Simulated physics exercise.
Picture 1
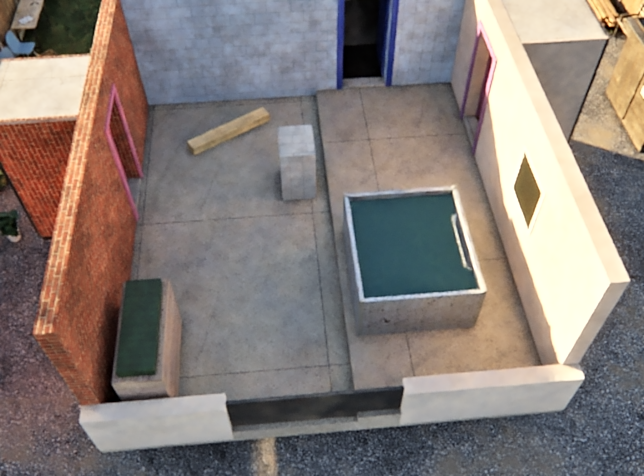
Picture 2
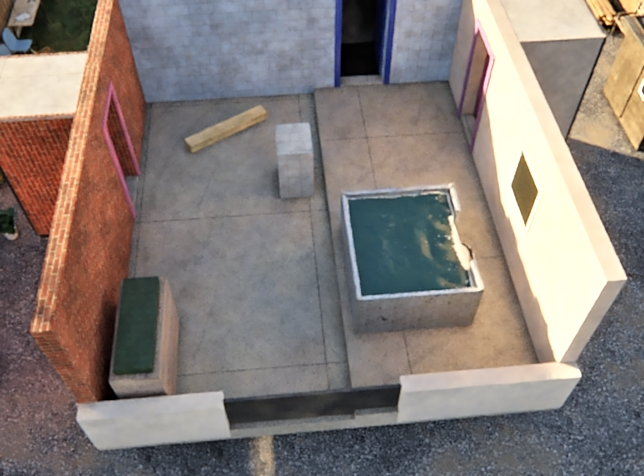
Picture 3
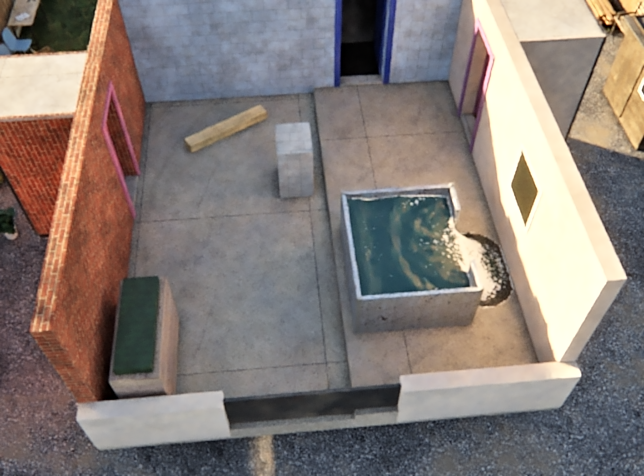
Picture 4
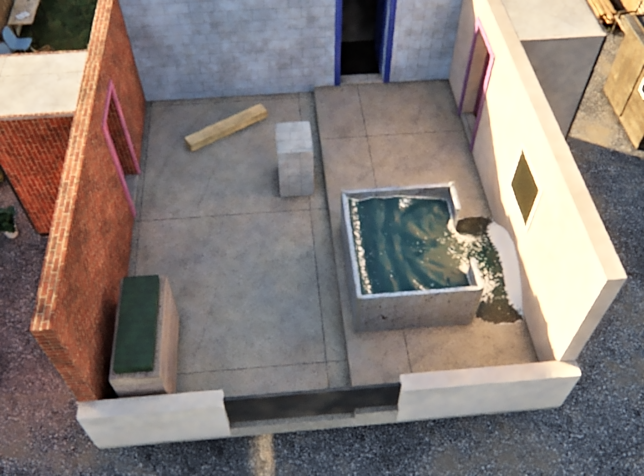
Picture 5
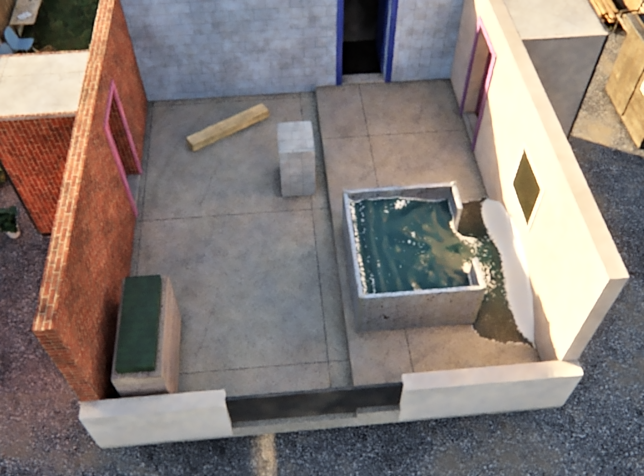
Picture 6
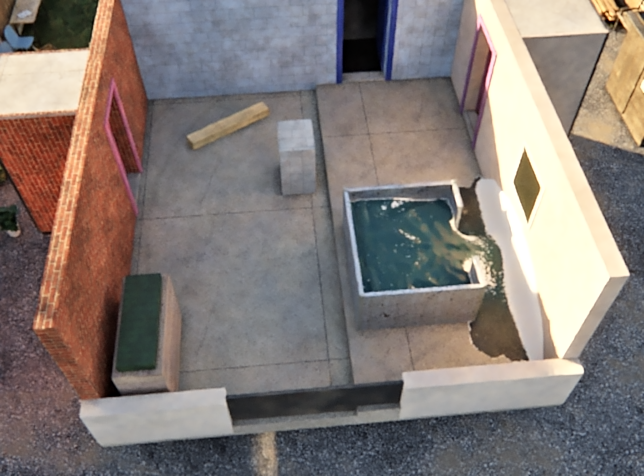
Water pours from a gap in the tank's right side and spreads across the yard floor.
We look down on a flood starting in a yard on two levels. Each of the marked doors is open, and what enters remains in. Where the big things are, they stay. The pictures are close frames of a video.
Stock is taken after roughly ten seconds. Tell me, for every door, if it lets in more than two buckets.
The pink door is going to be over the line. The blue door is going to be over the line. The purple door is going to be at or under the line.
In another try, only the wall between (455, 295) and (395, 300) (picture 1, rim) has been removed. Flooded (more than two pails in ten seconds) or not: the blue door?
In that case the blue door crosses the line.
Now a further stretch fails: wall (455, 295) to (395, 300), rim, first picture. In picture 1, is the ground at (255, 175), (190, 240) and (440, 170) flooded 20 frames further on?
Going through them, the first would be still bare, the next submerged and the last submerged.
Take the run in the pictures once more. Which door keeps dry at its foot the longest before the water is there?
It's the one in pink.
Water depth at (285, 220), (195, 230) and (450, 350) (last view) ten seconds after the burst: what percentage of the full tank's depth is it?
Some 12, 10 and 6 in a hundred.
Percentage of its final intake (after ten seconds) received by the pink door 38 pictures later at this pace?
Roughly 0 percent.
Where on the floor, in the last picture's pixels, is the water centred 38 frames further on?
Near (332, 242).
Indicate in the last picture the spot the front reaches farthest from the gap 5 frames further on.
The front should reach about (450, 93).
A moment on, water covers 20 % of the floor; the pink door not reached, the blue door not reached, the purple door wet at the sill, nothing in.
Next, water covers 40 % of the floor; the pink door not reached, the blue door under two buckets in, the purple door wet at the sill, nothing in.
Then, water covers 60 % of the floor; the pink door not reached, the blue door over two buckets in, the purple door wet at the sill, nothing in.
Later, water covers 90 % of the floor; the pink door wet at the sill, nothing in, the blue door far over two buckets in, the purple door wet at the sill, nothing in.
In the end, water covers 95 % of the floor; the pink door over two buckets in, the blue door far over two buckets in, the purple door wet at the sill, nothing in.
